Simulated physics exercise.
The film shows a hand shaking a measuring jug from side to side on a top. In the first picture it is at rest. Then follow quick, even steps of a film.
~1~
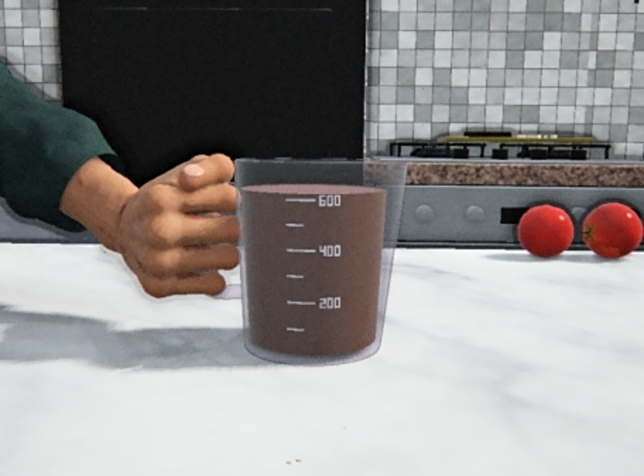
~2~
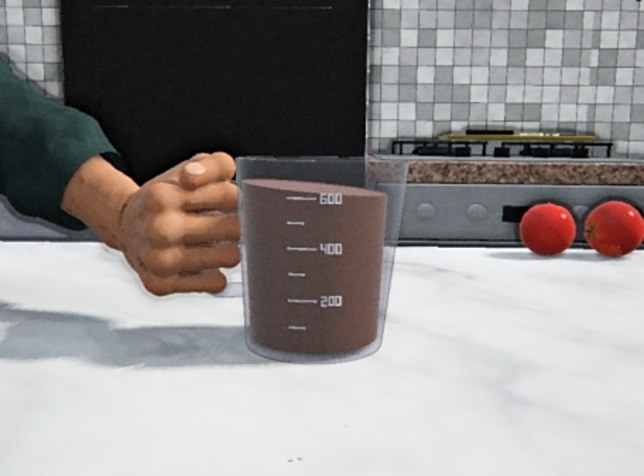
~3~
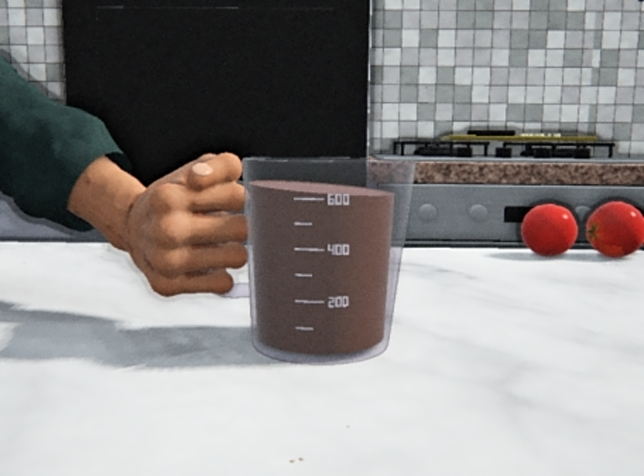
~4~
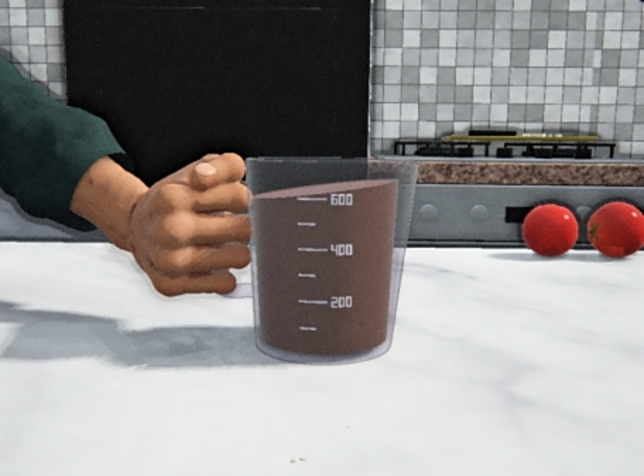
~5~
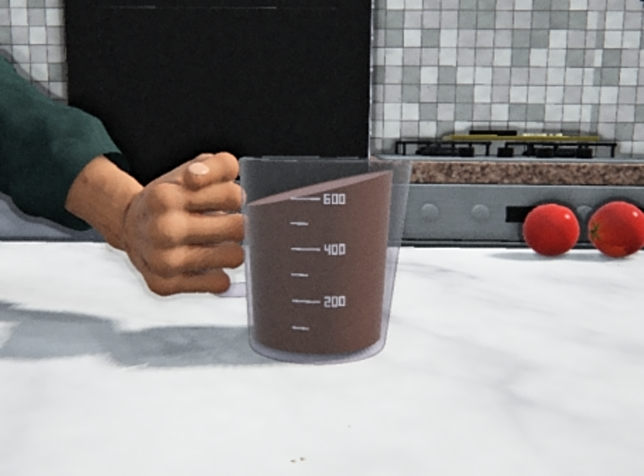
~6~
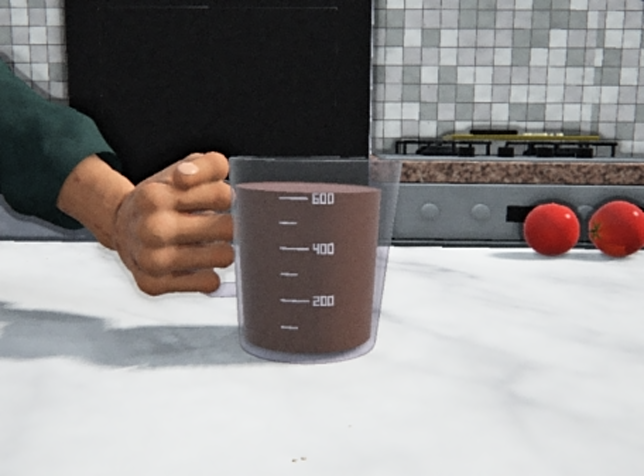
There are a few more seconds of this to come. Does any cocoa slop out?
At that beat the measuring jug spills.
Shortly, the highest wave so far goes over the rim.
At the finish, the highest wave so far goes over the rim; some is on the top.
